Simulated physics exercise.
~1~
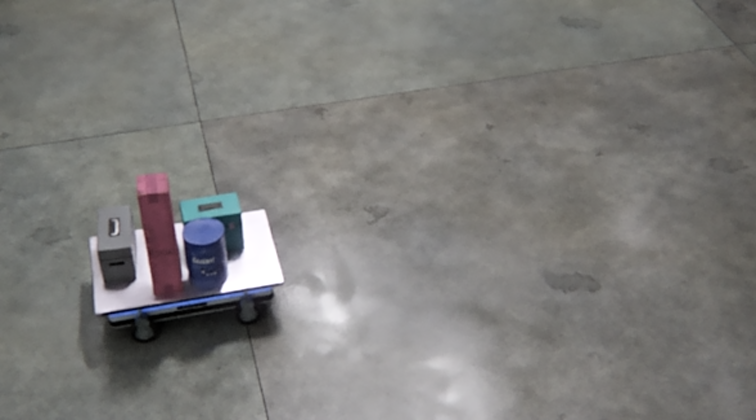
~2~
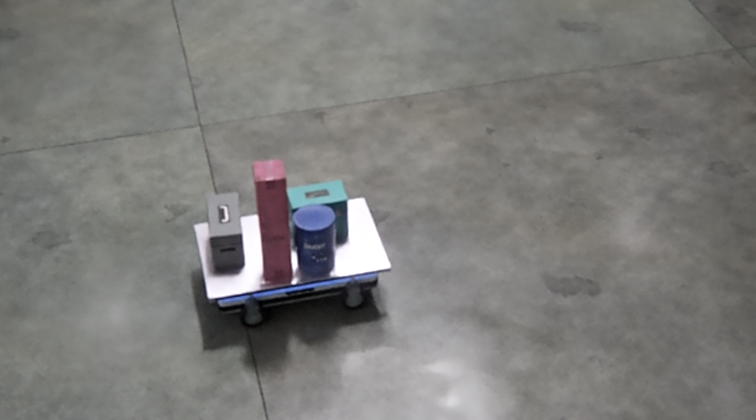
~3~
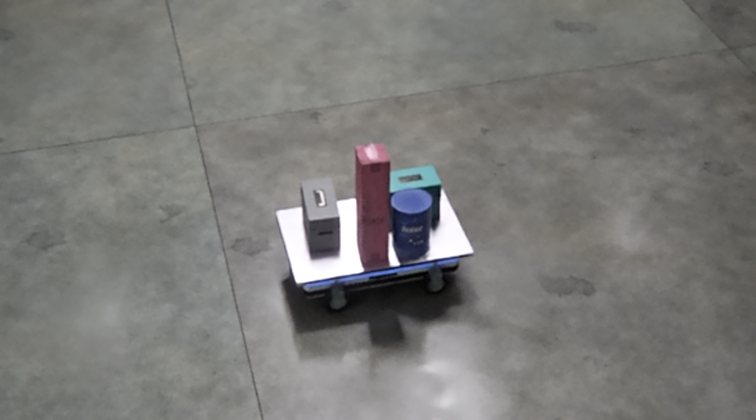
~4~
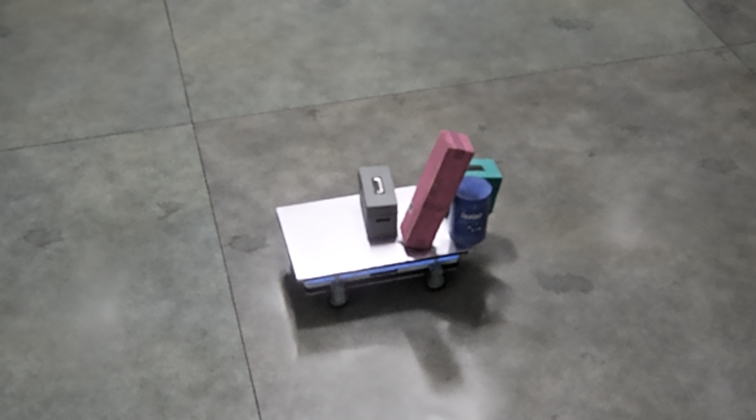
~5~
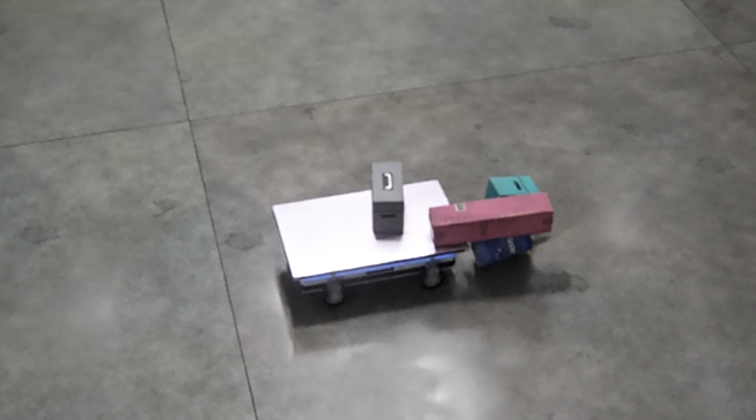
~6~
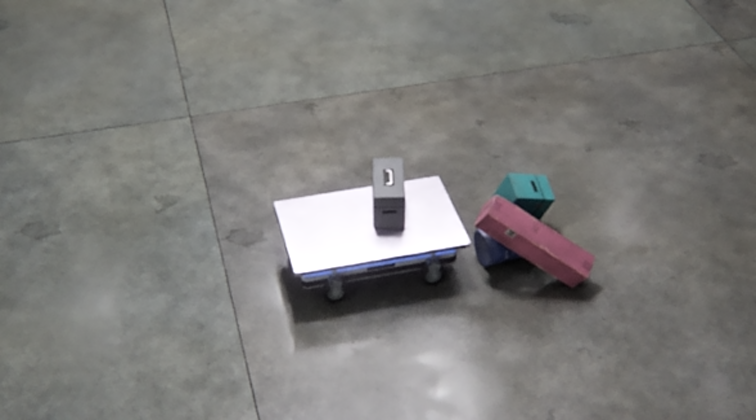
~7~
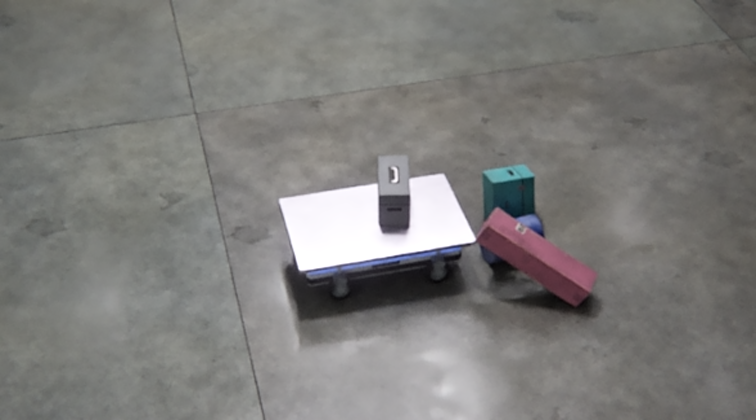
We see a wheeled cart carrying a grey toolbox, pink box, blue pail and turquoise toolbox roll right and stop. The load slides right, and all but the grey toolbox tumble onto the floor, while it remains upright on the deck.
